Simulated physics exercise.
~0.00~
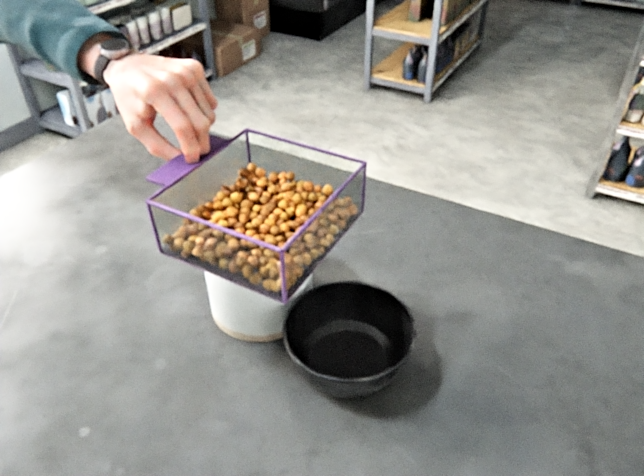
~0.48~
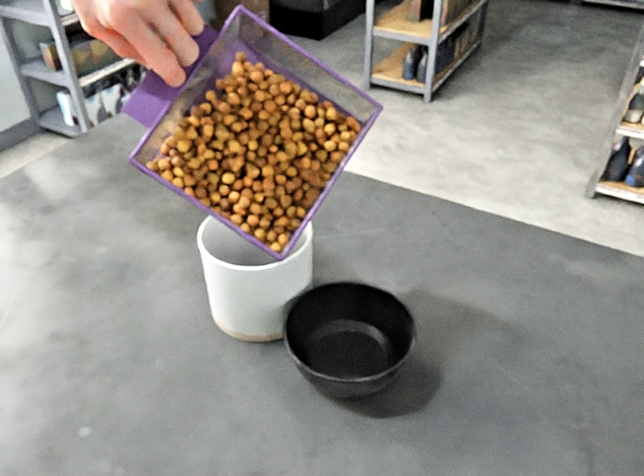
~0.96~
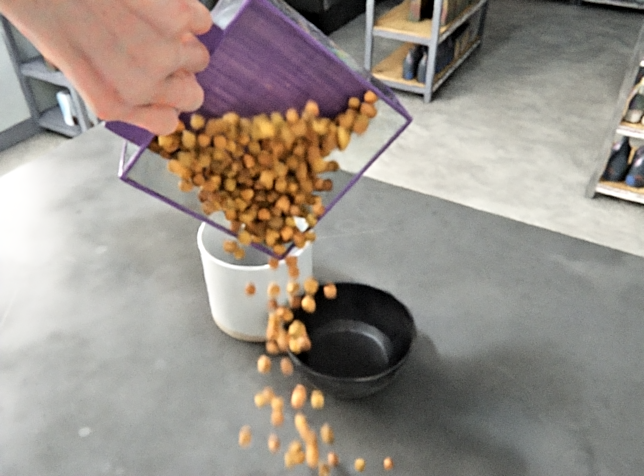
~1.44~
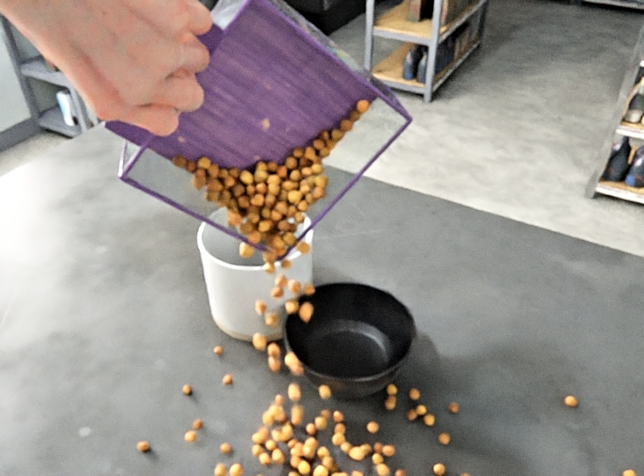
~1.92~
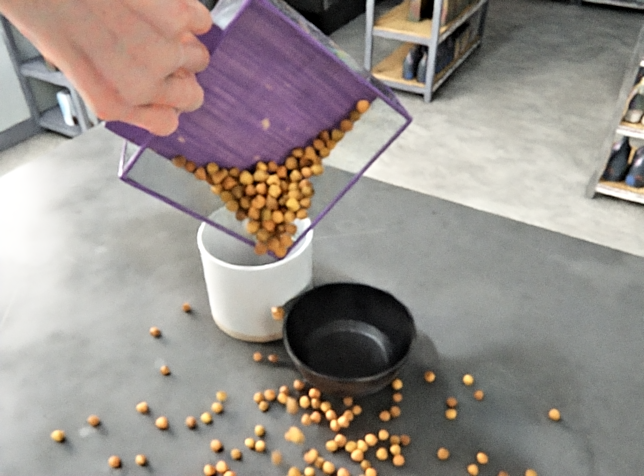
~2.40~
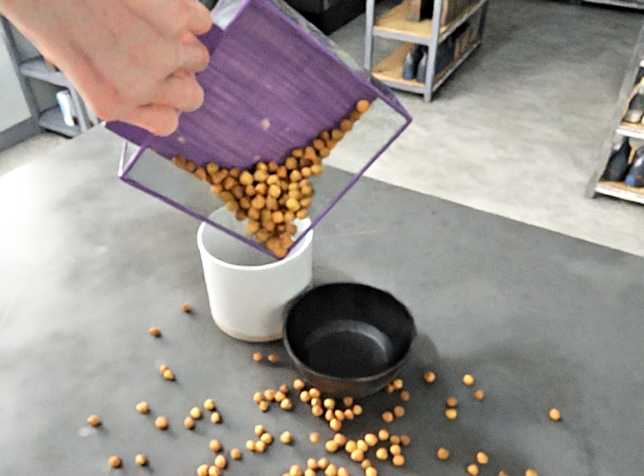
A hand tipped a purple-edged clear box of roasted chickpeas onto its side above a white pot and a black bowl, and many spilled out, missing both and scattering across the gray table, while the rest stayed heaped in the tilted box's lower corner.
